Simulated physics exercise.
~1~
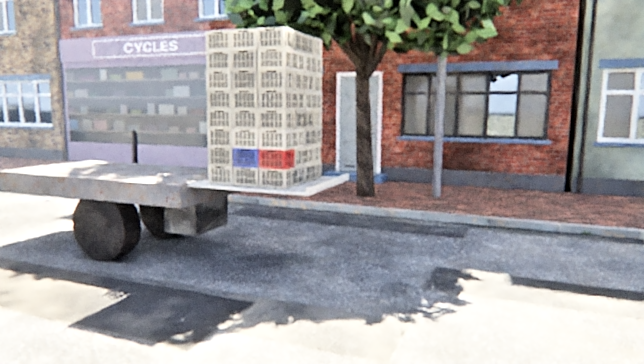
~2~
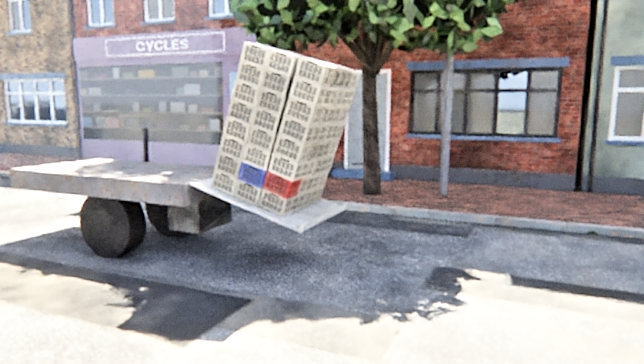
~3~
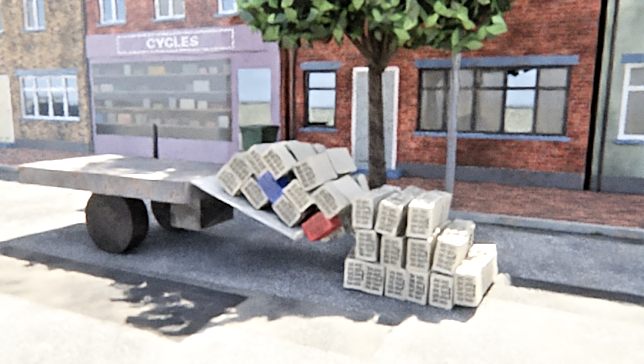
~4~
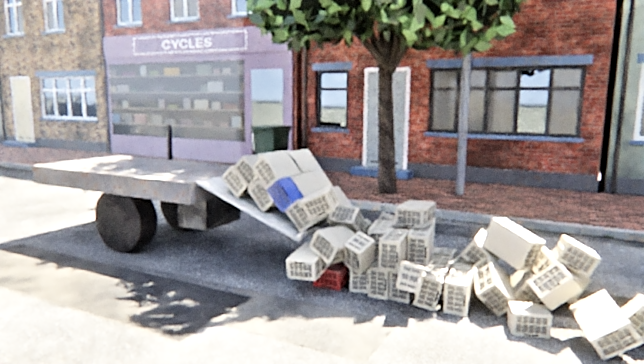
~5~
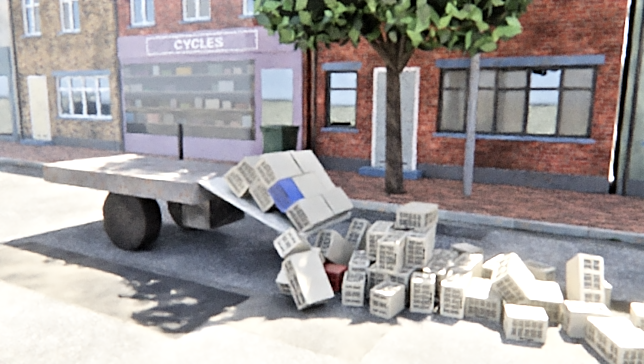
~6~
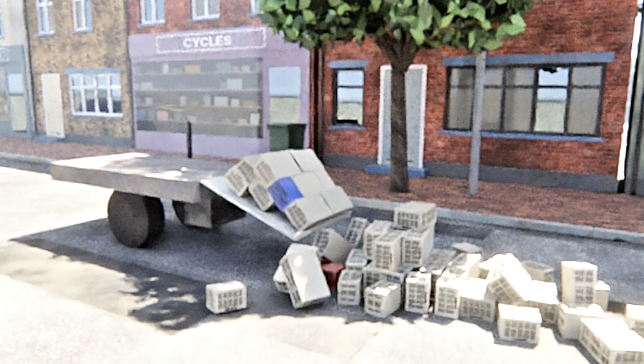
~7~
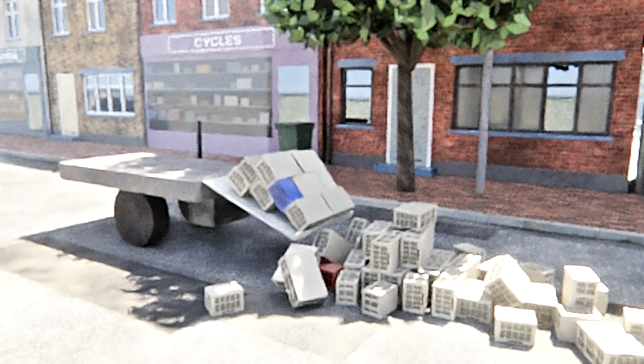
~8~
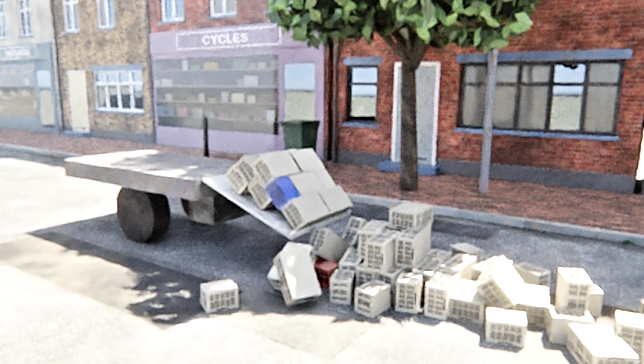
On a sunlit street, seen from the roadside opposite a lilac cycle shop and a red brick house, a grey flat-bed stands at left with a tall block of cream crates on its rear flap. One blue and one red crate sit side by side low in the stack. The flap droops to the right and the whole block leans with it. The crates topple and slide off, tumbling rightward across the road, the red one among them. A few more drop beside the flap, one landing apart at left. Finally most lie heaped on the road, while the blue crate stays with a small cluster on the sloping flap.
